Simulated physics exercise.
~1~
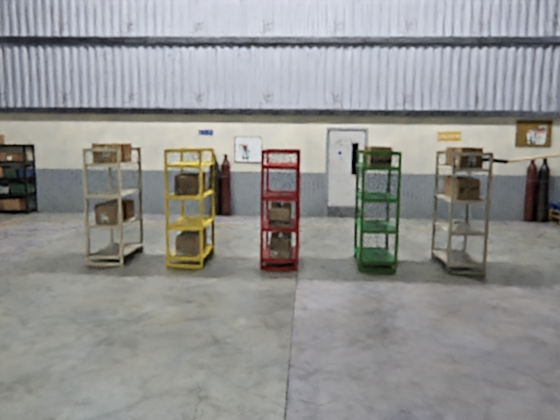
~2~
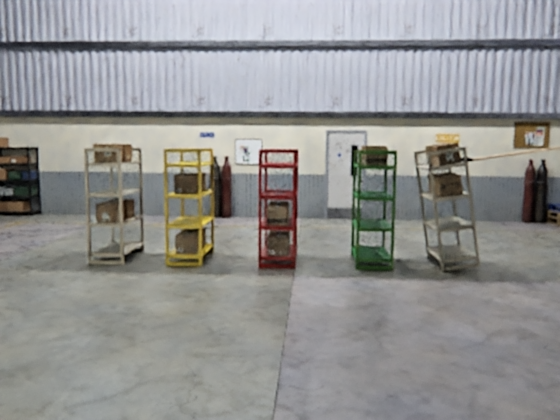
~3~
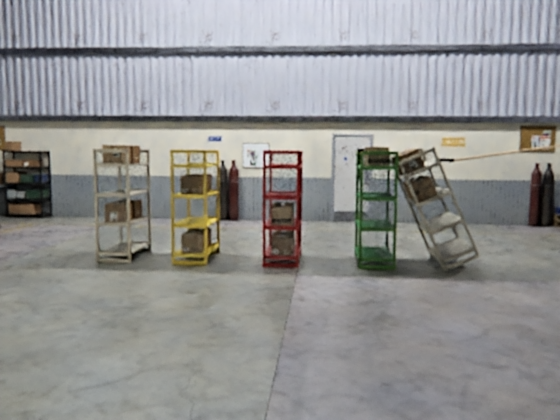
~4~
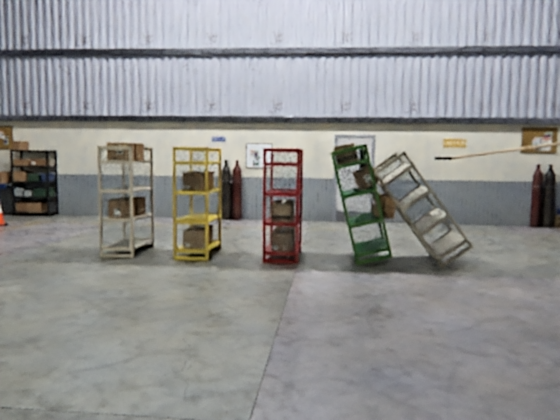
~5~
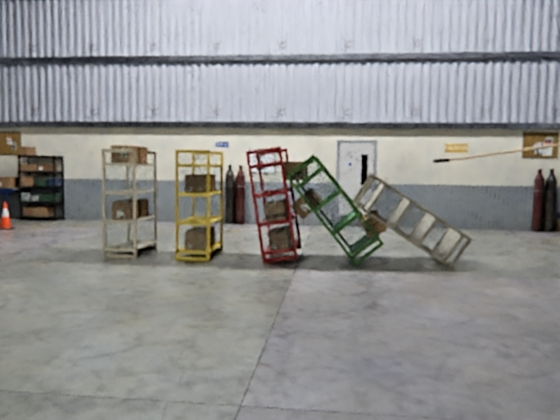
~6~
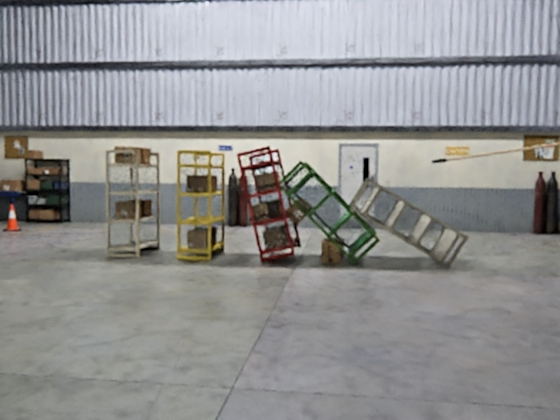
A pole pushed the rightmost beige shelf leftward until it toppled into the green one, spilling cartons, and the green shelf fell against the red, which ended up leaning left while the yellow and far-left beige shelves stayed upright.
